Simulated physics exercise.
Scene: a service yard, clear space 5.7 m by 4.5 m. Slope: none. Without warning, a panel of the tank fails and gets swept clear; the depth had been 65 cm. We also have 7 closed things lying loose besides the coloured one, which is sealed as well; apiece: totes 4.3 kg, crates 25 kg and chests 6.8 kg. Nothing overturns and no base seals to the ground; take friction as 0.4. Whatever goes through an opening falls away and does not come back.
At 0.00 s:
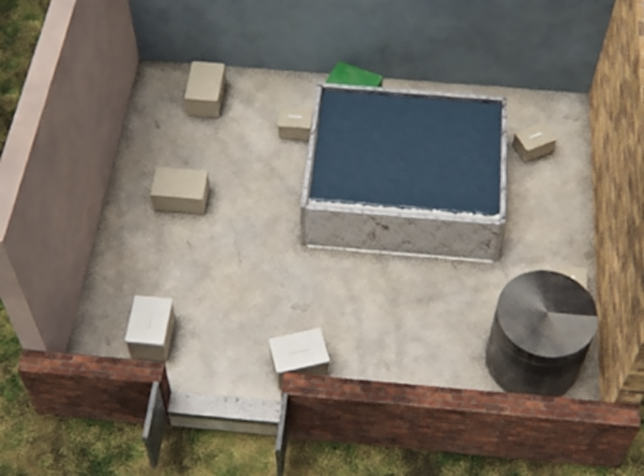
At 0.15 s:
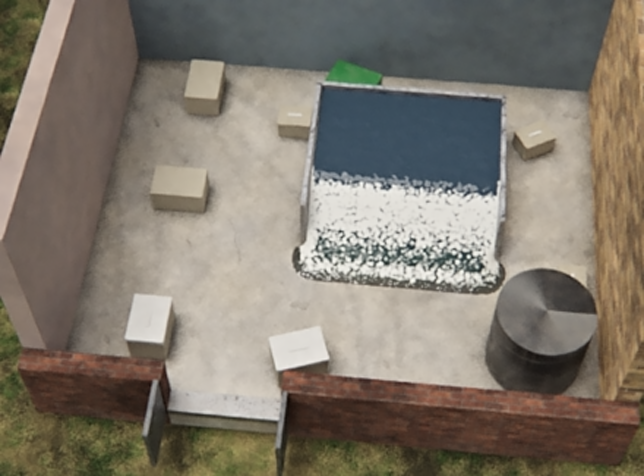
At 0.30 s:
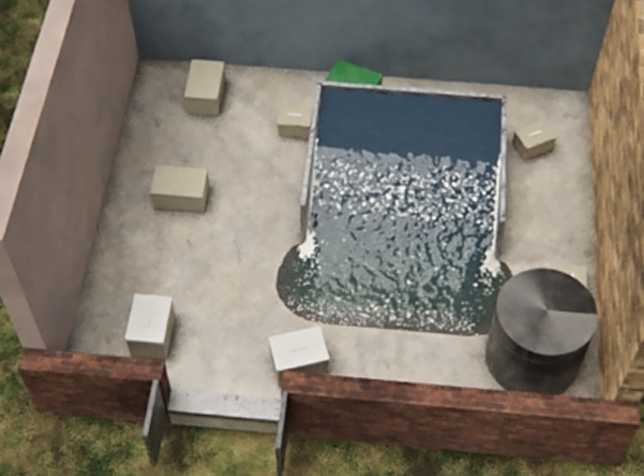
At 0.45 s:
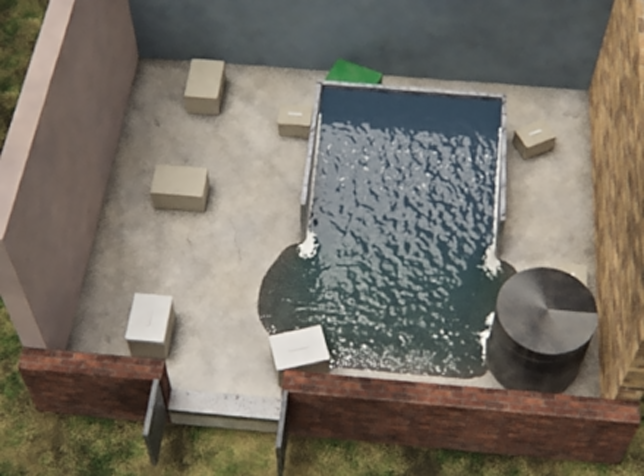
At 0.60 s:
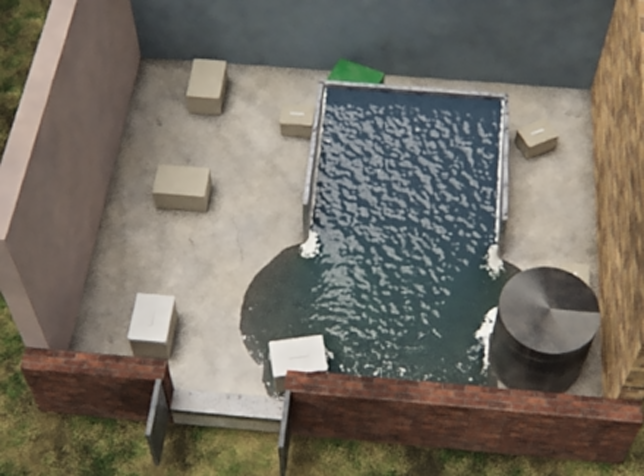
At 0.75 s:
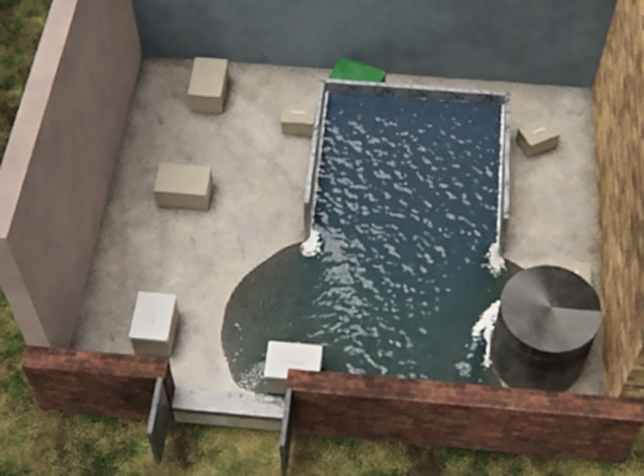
Water bursts from the front of a rectangular tank in a walled yard, tumbling out in white foam and spreading over the pale floor to the low brick wall. It surrounds the dark cylinder's base and widens leftward, nudging one pale box slightly, while the other boxes stay put.
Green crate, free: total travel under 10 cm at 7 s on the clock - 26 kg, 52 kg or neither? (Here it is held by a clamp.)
Most likely just the heavier pick works.
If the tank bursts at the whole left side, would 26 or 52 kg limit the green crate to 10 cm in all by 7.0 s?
Note: No mass sufficient.
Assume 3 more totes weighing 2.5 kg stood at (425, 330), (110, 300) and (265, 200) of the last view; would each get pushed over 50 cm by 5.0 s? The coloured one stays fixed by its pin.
Beyond it, beyond it, within it.
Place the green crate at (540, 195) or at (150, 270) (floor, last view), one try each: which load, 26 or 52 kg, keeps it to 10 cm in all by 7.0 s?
Try 1: Both insufficient. Try 2: Both insufficient.
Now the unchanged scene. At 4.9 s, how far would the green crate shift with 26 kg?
Shift: Roughly 0 cm.
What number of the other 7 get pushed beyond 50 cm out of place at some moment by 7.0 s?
The tally stands at 6.
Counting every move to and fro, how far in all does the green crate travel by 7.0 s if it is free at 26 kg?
Some 50 centimetres of travel in total.
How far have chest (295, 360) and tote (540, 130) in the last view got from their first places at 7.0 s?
First one washed out, second one 140 cm.
After 1.4 s the green crate would be 0 cm from its start with 26 kg and 0 cm from its start with 52 kg; 0 cm of water round it then.
After 3.1 s the green crate would be 0 cm from its start with 26 kg and 0 cm from its start with 52 kg; 0 cm of water round it then.
After 4.9 s the green crate would be 0 cm from its start with 26 kg and 0 cm from its start with 52 kg; 4 cm of water round it then.
After 7.0 s the green crate would be 45 cm from its start with 26 kg and 4 cm from its start with 52 kg; 14 cm of water round it then.
